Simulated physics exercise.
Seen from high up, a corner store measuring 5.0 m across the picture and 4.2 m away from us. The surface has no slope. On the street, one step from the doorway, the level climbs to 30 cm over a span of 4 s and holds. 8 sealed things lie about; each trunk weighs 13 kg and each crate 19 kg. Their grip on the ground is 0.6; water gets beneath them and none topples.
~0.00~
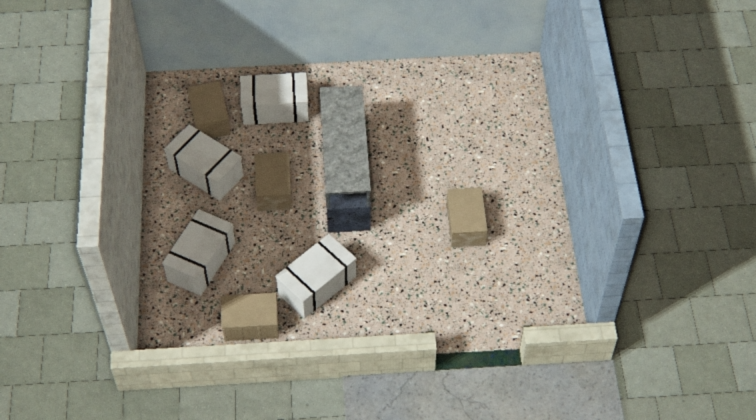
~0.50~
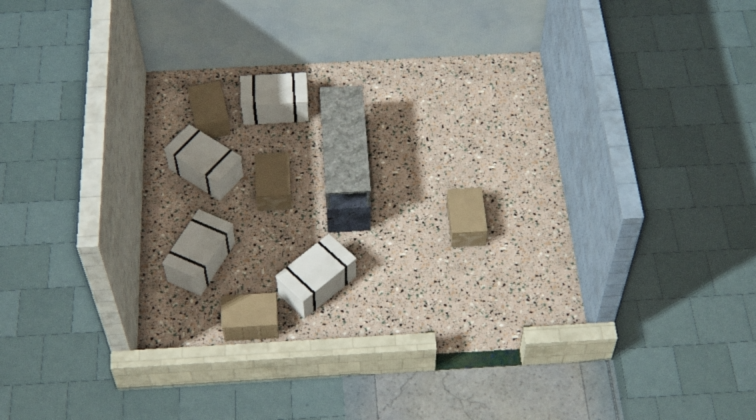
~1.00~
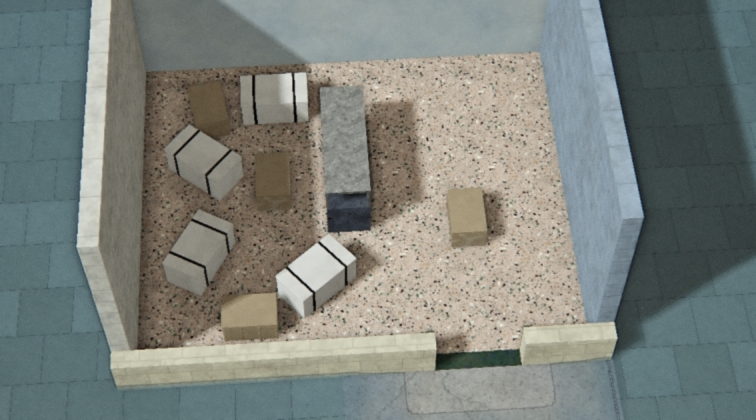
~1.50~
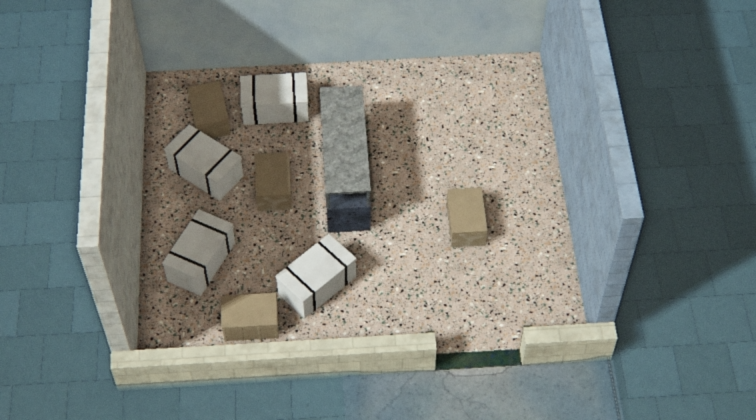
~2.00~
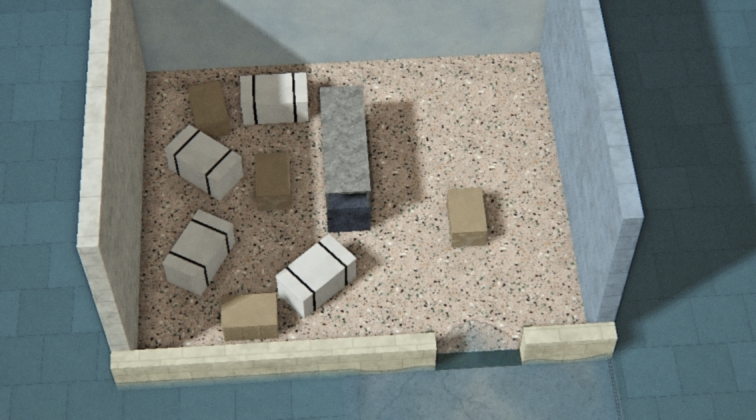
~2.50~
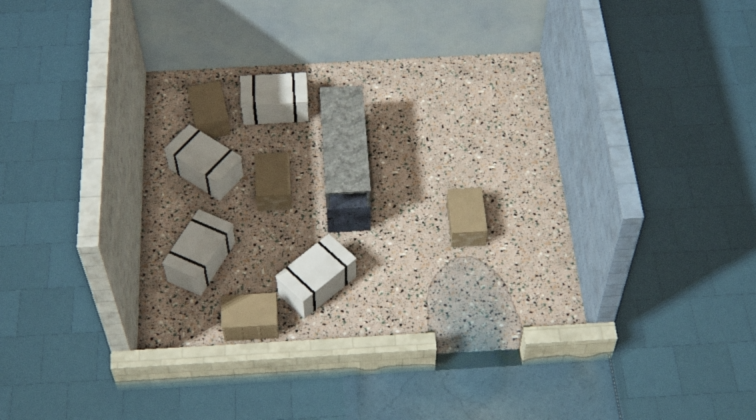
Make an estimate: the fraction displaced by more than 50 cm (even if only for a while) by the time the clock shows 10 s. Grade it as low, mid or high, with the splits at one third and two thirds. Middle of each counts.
Grade: Low, under a third.
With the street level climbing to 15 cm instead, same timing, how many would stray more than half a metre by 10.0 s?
The answer would then be 0.
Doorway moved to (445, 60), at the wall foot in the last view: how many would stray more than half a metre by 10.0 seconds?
In that case the number is 4.
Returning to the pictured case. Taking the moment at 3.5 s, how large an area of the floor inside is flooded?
Roughly 4.5 m2.
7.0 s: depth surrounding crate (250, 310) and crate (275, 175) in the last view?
Depths: Near 1 cm, then near 1 cm.
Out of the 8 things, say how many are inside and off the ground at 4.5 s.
The number is 0.
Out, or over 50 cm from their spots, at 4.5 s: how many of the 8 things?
By my tally, 0.
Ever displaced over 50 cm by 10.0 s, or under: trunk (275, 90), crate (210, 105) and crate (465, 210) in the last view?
One by one in that order: Above; below; above.
After 3.5 s 0 of 8 are over 50 cm from their spots; 0 afloat.
After 4.5 s 0 of 8 are over 50 cm from their spots; 0 afloat.
After 7.0 s 1 of 8 are over 50 cm from their spots; 0 afloat.
After 10.0 s 2 of 8 are over 50 cm from their spots, and 2 have been at some point; 3 afloat.
